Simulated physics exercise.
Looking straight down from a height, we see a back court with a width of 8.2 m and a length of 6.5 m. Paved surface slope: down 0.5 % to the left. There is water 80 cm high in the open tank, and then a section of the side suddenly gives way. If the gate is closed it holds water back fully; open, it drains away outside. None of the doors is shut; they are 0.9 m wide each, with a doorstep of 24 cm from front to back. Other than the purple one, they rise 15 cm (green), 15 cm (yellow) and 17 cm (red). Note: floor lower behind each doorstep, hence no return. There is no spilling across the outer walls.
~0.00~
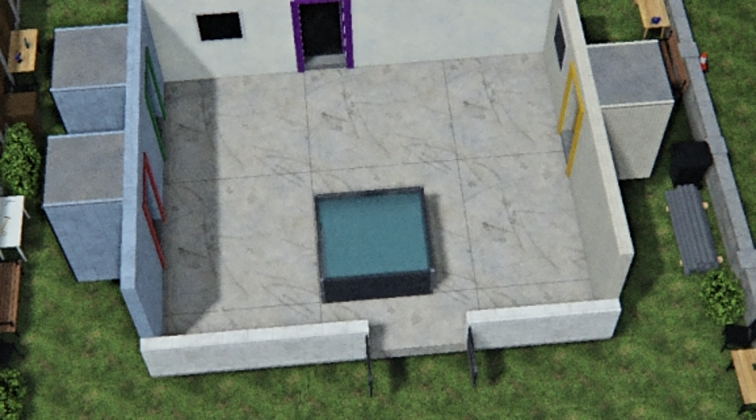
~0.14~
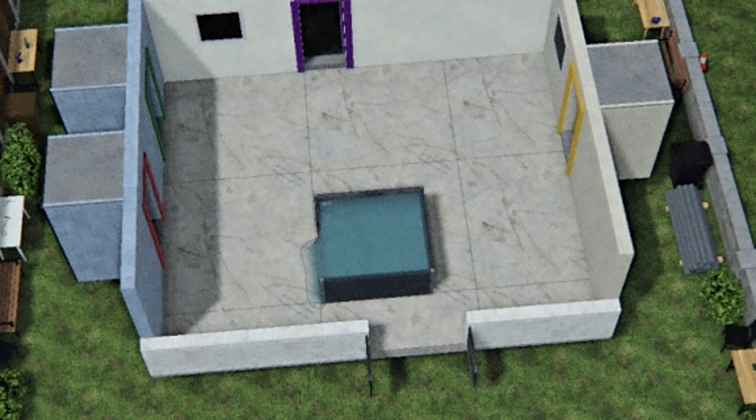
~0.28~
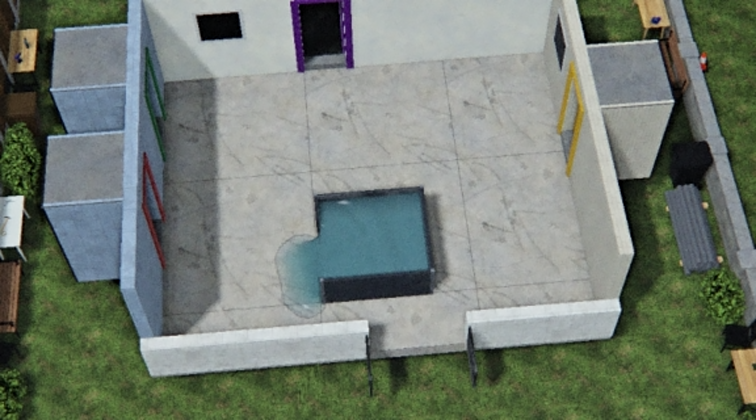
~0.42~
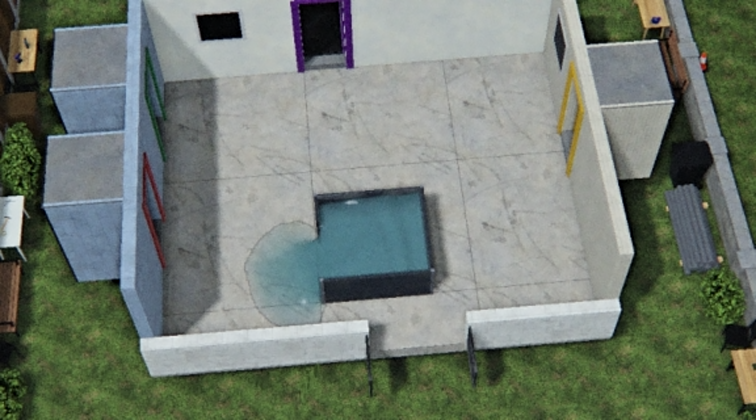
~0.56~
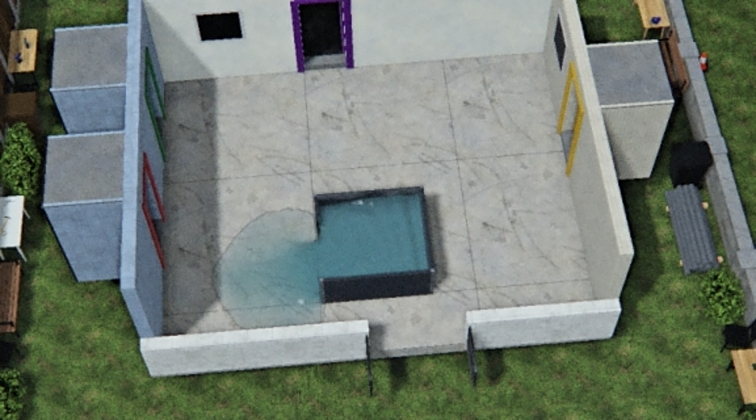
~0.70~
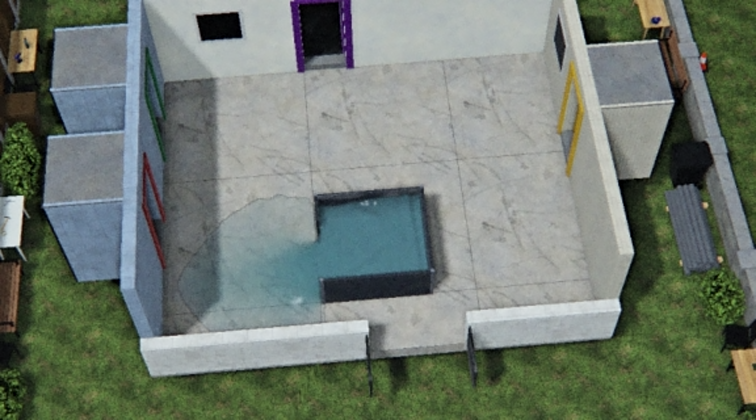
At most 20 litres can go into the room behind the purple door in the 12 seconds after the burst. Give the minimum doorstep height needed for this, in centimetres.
Roughly 5.5 centimetres.
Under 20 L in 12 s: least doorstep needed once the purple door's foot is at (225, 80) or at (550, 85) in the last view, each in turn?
About 18 cm for the first and 6.5 cm for the second.
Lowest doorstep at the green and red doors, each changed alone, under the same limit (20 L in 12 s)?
Close to 10.0 cm (green) and close to 25 cm (red).
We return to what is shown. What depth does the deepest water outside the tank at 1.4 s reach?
About 60 cm.
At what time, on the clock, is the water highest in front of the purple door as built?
Roughly at 6.0 s.
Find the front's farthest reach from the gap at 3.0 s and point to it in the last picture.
Lab note: Front tip approx. (165, 82).
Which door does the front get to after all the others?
The yellow one.
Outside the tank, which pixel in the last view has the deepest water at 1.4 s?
Look close to (163, 357).
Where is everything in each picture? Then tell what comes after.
The open tank at (373, 235) is whole and still, 80 cm deep; the purple door at (323, 39) is dry, in the first picture.
The gap is at (323, 265), the front 0.3 m out at (305, 255); the back of the open tank holds 80 cm, in the second picture.
The gap is at (323, 266), the front 0.8 m out at (281, 268); the back of the open tank holds 80 cm, in the third picture.
The gap is at (323, 266), the front 1.4 m out at (251, 276); the back of the open tank holds 76 cm, in the fourth picture.
The front is at (217, 282), 2.1 m from the gap at (323, 266); 4.5 m2 of floor is wet, 69 cm left at the back, in the fifth picture.
Water pours out at (323, 266) and has run 2.7 m, to (182, 282); about 6 cm deep outside, 69 cm at the back; 3.5 m in a straight line remain to the purple door at (323, 39), in the sixth picture.
After 1.4 s water covers 20 % of the floor, deepest (60 cm) near (163, 357); it has not reached the purple door.
After 3.0 s water covers 30 % of the floor, deepest (30 cm) near (163, 357); it has not reached the purple door.
After 12.0 s water covers 95 % of the floor, deepest (9 cm) near (165, 123); 6 cm at the purple door, 0 litres in over its 17 cm doorstep.
At the purple door as built, the water arrived by 4.2 s and peaked near 10 cm at 6.0 s.
With a doorstep of 4.5 cm, 34 litres would have come in within the 12 s; with 7 cm, 8 litres. So under 20 litres takes about 5.5 cm.
